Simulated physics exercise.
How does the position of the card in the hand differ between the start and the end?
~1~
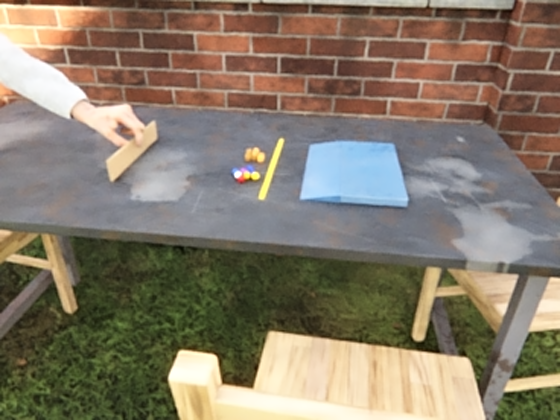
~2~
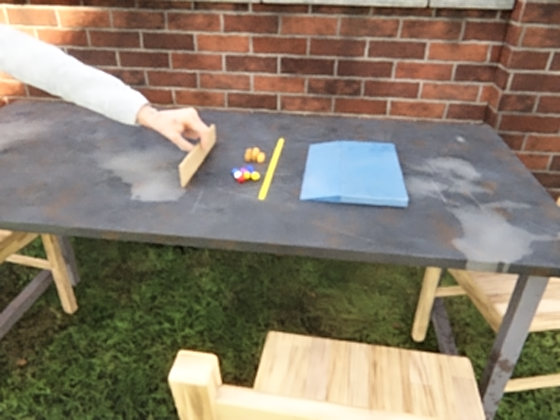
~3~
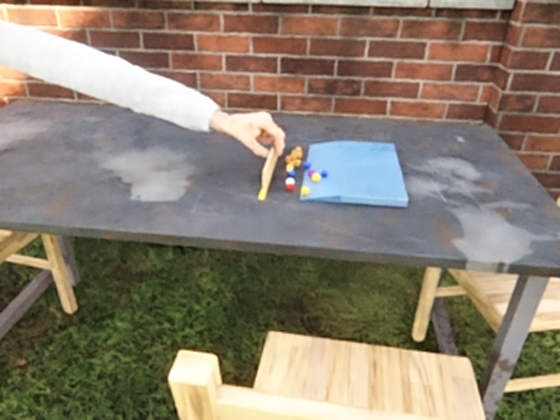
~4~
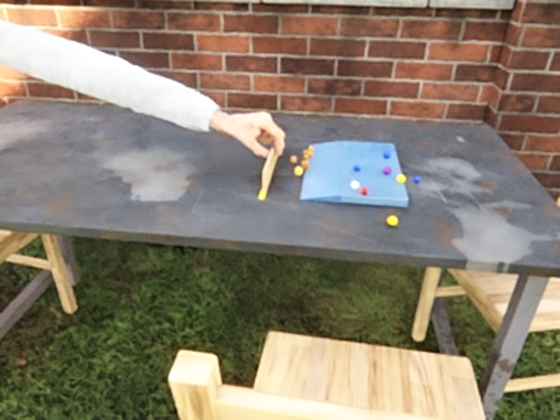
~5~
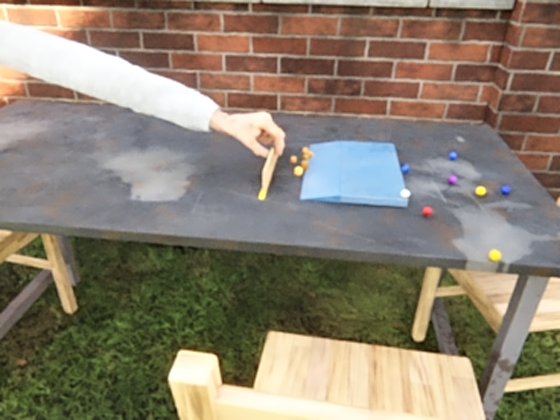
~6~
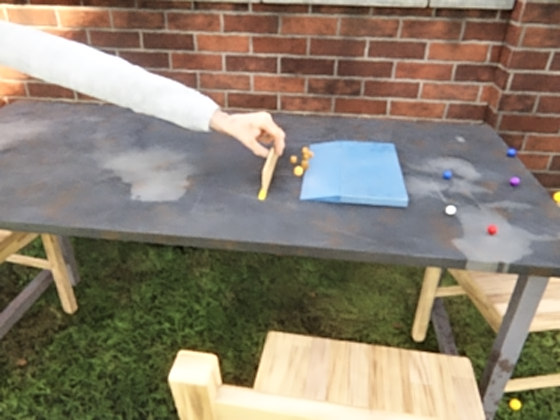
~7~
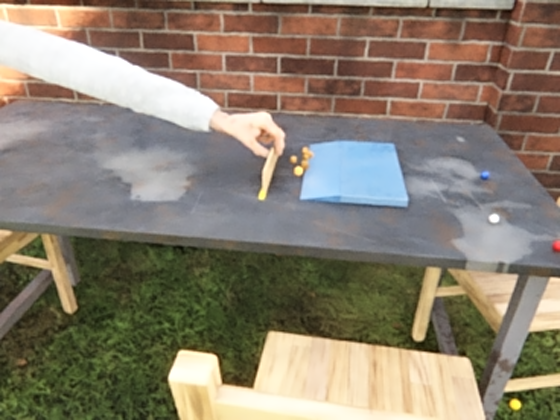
At the start the card stands on the left part of the table, well away from the balls. By the end it is further right, held still at the yellow tape just left of the blue wedge.
